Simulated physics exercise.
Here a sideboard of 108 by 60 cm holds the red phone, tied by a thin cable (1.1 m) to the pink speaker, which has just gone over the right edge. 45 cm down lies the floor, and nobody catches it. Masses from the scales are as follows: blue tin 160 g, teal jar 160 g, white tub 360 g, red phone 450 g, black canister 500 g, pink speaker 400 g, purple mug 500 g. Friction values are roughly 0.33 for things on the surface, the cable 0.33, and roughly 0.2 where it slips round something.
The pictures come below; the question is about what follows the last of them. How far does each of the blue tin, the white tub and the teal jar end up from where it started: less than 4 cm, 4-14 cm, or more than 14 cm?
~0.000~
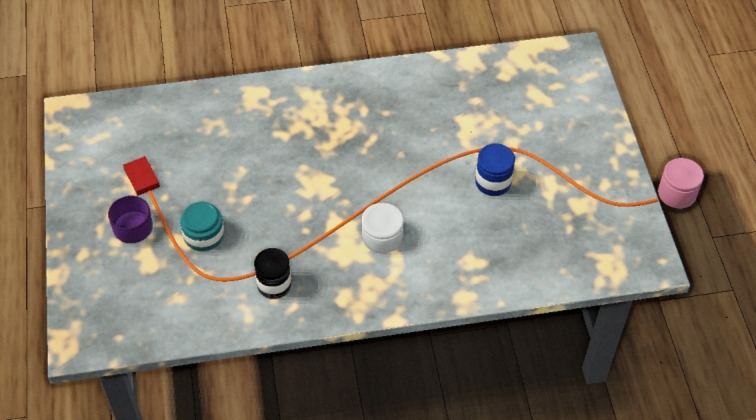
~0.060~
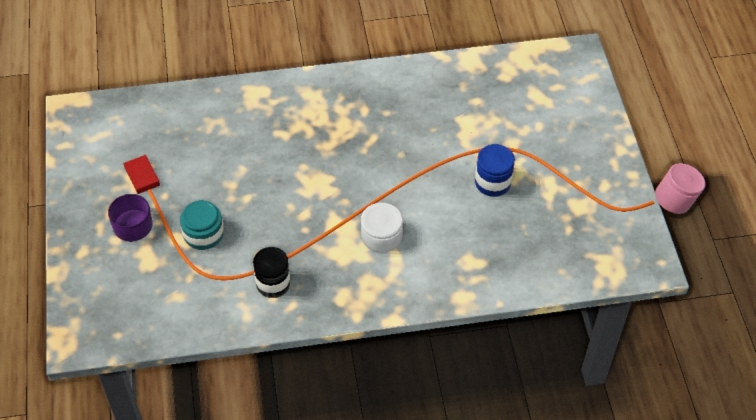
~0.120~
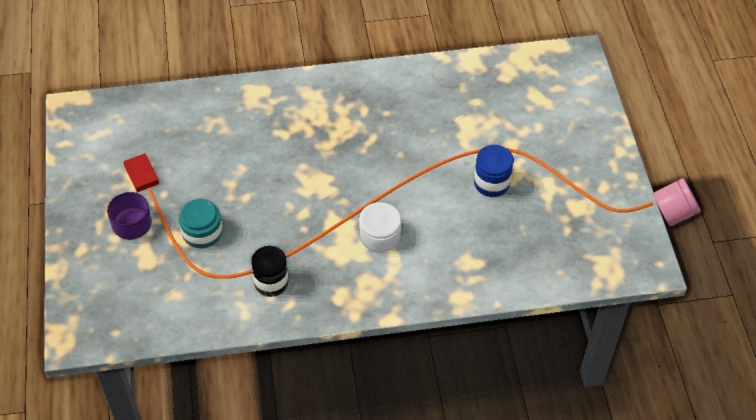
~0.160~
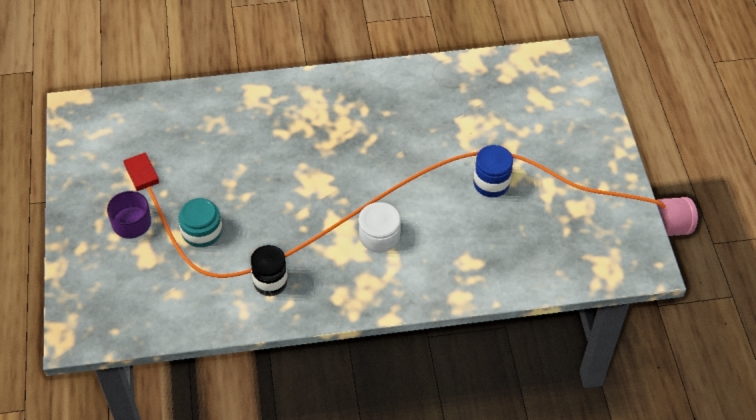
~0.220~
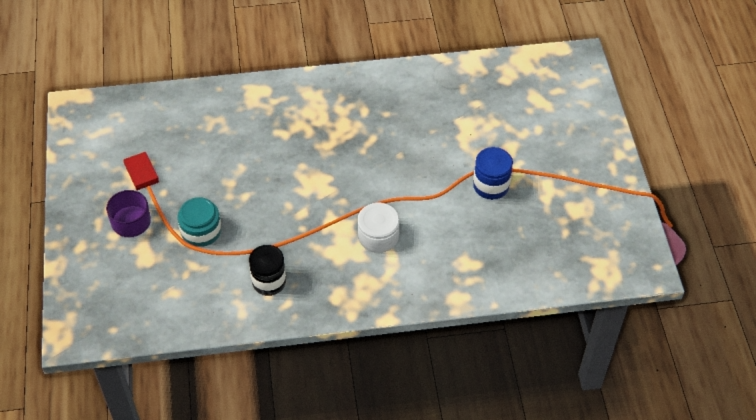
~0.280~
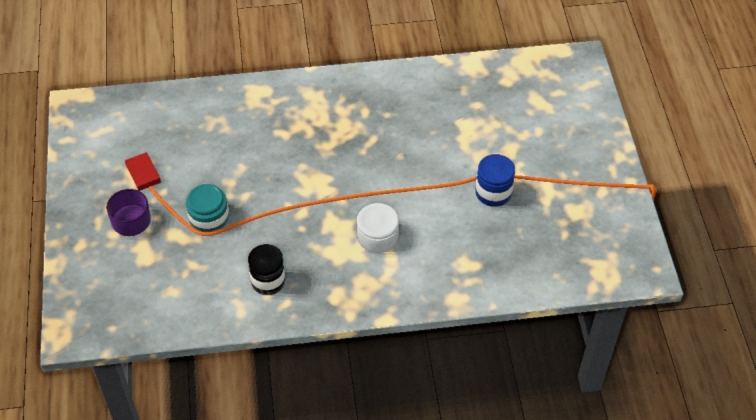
The blue tin will probably come to rest a medium way off; the white tub will probably come to rest nearly where it began; the teal jar will probably come to rest way off.
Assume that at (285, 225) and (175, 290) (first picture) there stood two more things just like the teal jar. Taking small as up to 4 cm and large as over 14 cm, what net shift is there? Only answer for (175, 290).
At that spot the shift is slight.
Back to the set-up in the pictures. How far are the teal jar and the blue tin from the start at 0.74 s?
Approx. shifts - teal jar: 40 cm; blue tin: 8 cm.
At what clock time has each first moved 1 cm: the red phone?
For the red phone, around 0.32 seconds.
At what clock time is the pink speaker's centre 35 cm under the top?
It happens at 0.46 seconds on the clock.
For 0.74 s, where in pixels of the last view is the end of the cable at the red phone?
(227, 172), give or take.
After 0.5 s, the cable's tail end at (206, 171); teal jar 31 cm off its start, blue tin 7 cm off its start, pink speaker over the edge.
After 0.7 s, the cable's tail end at (227, 172); teal jar 41 cm off its start, blue tin 7 cm off its start, pink speaker over the edge.
After 1.0 s, the cable's tail end at (227, 172); teal jar over the edge, blue tin 7 cm off its start at (509, 194), pink speaker over the edge.
After 1.2 s, the cable's tail end at (227, 172); teal jar over the edge, blue tin 7 cm off its start, pink speaker over the edge.
After 2.4 s, the cable's tail end at (227, 172); teal jar over the edge, blue tin 7 cm off its start at (509, 194), white tub 0 cm off its start at (378, 219), pink speaker over the edge.
